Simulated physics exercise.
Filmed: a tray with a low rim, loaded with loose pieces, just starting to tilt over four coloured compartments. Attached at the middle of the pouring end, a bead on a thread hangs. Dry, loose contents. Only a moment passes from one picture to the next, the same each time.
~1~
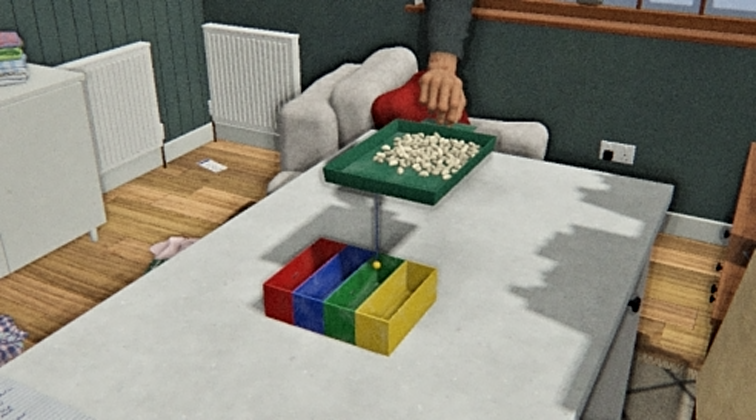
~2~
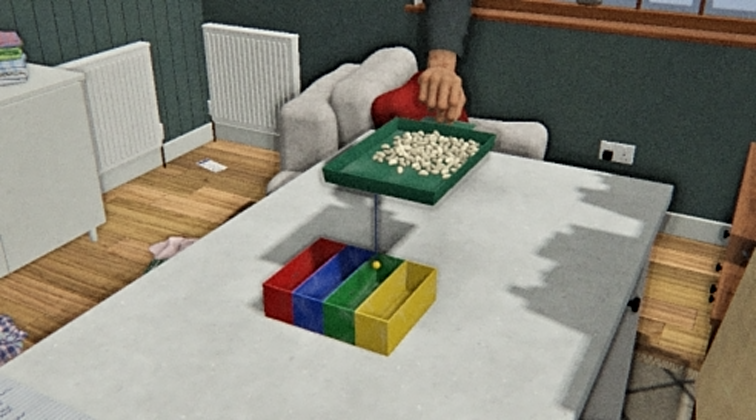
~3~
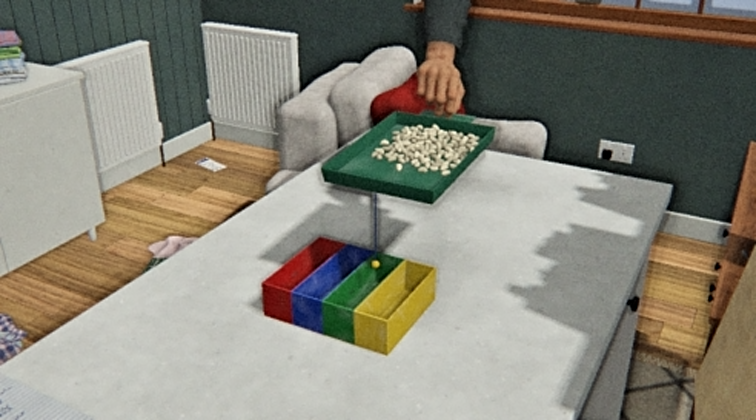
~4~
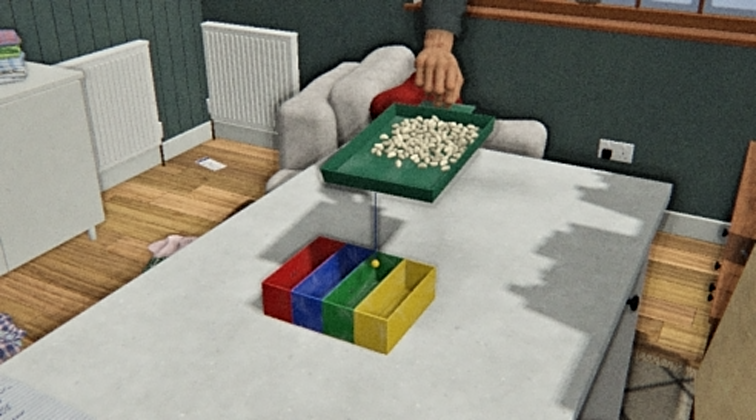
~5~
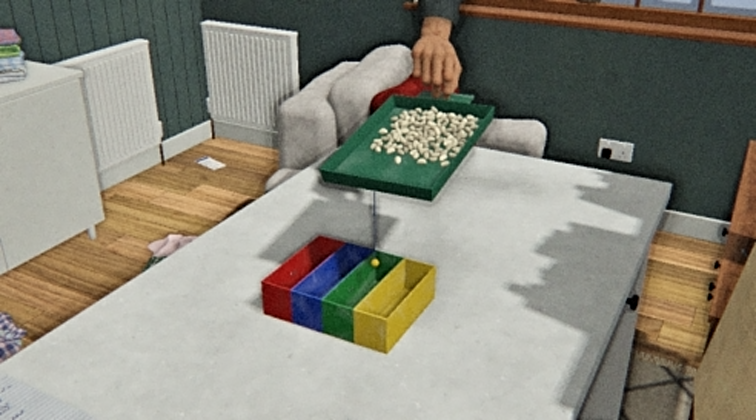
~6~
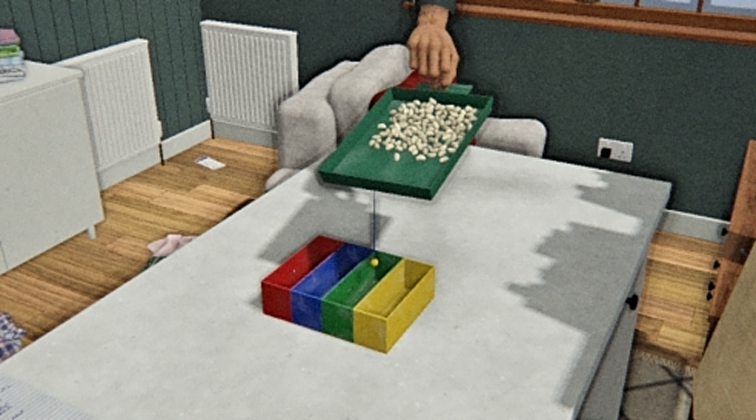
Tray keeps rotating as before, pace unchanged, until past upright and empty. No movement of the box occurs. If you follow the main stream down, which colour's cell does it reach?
It reaches the blue cell.
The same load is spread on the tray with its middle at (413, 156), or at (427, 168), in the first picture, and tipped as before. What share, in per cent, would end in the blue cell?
It would be roughly 40 per cent for the first and roughly 30 per cent for the second.
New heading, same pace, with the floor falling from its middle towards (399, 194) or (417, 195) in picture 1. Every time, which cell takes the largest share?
The yellow cell, then the cell in yellow.
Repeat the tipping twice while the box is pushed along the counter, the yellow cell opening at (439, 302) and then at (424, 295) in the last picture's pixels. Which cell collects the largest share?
First the cell in red, then the cell in red.
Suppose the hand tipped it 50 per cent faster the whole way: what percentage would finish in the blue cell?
I'd expect near 40 per cent.
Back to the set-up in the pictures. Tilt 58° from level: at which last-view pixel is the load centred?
Near (364, 169).
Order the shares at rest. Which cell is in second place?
The green one.
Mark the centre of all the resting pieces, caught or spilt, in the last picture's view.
The centre ends up roughly at (328, 310).
Soon, tray tipped steeply; nearly all on the tray; a stray few falling or outside the box.
A while on, tray tipped right over; most on the tray; a stray few in the green cell; a stray few in the blue cell; a stray few in the red cell; a small part falling or outside the box.
Towards the end, tray tipped past a quarter turn; about a third in the blue cell; about a quarter in the green cell; about a quarter in the red cell; a small part in the yellow cell; a small part falling or outside the box.
Finally, tray tipped past a quarter turn; about a third in the blue cell; about a quarter in the green cell; about a quarter in the red cell; a small part in the yellow cell; a small part outside the box.
